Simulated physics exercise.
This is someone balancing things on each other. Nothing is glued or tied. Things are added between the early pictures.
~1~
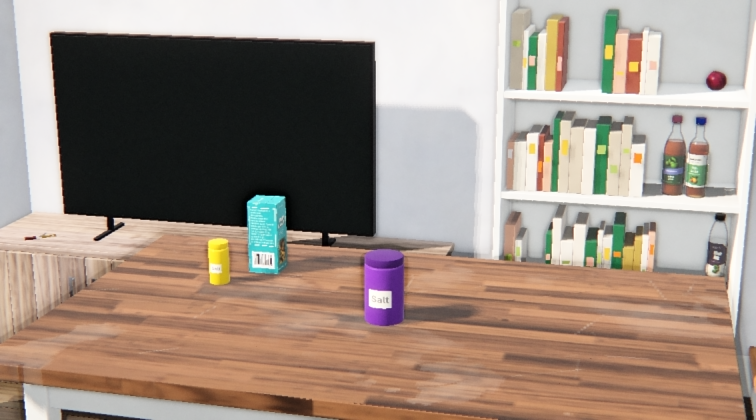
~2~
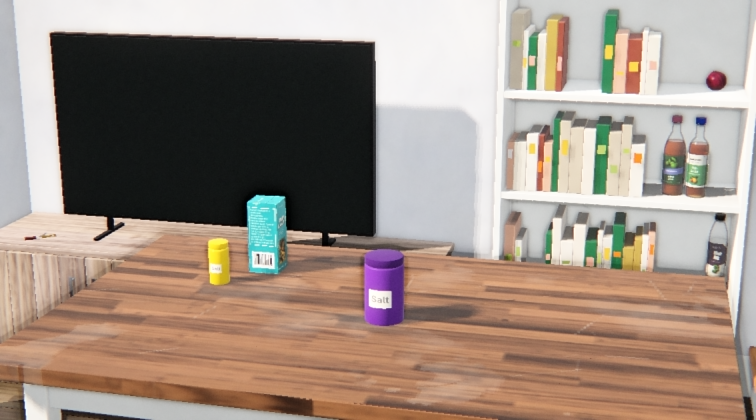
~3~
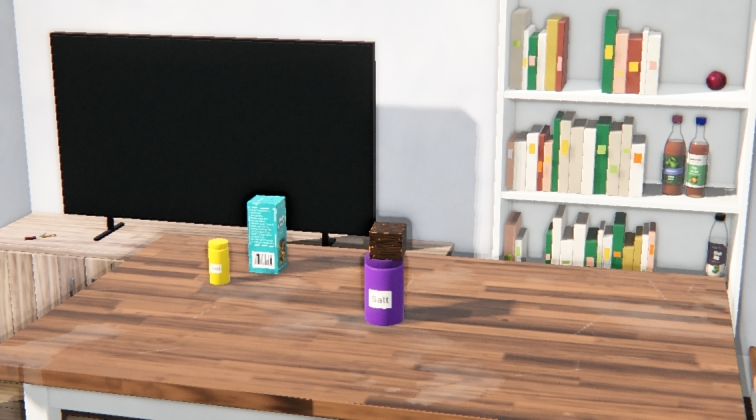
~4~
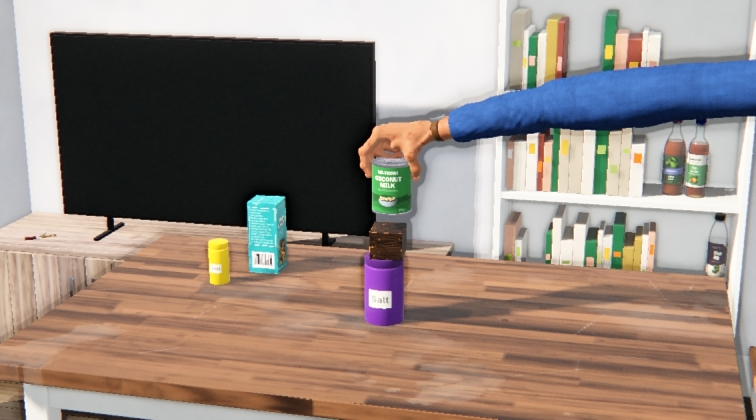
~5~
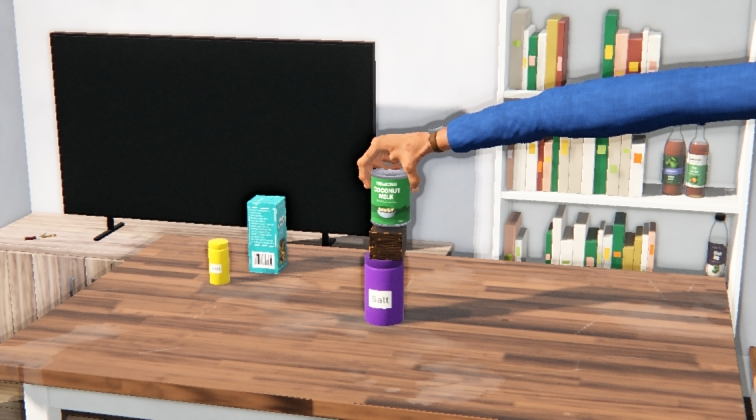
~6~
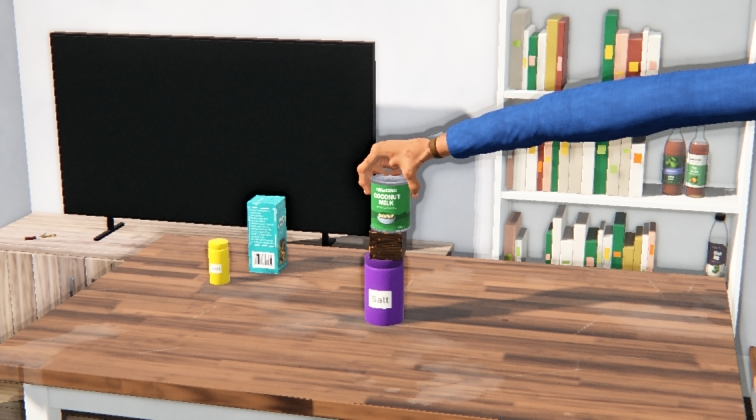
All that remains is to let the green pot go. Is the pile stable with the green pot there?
It stays up.
Then, 0.20 s later than the last frame, all is still.
Then, 0.40 s later than the last frame, green pot resting near (391, 203).
When it is over, all 5 as before. End places, in pixels of the last picture, green pot near (391, 203). The pile holds.
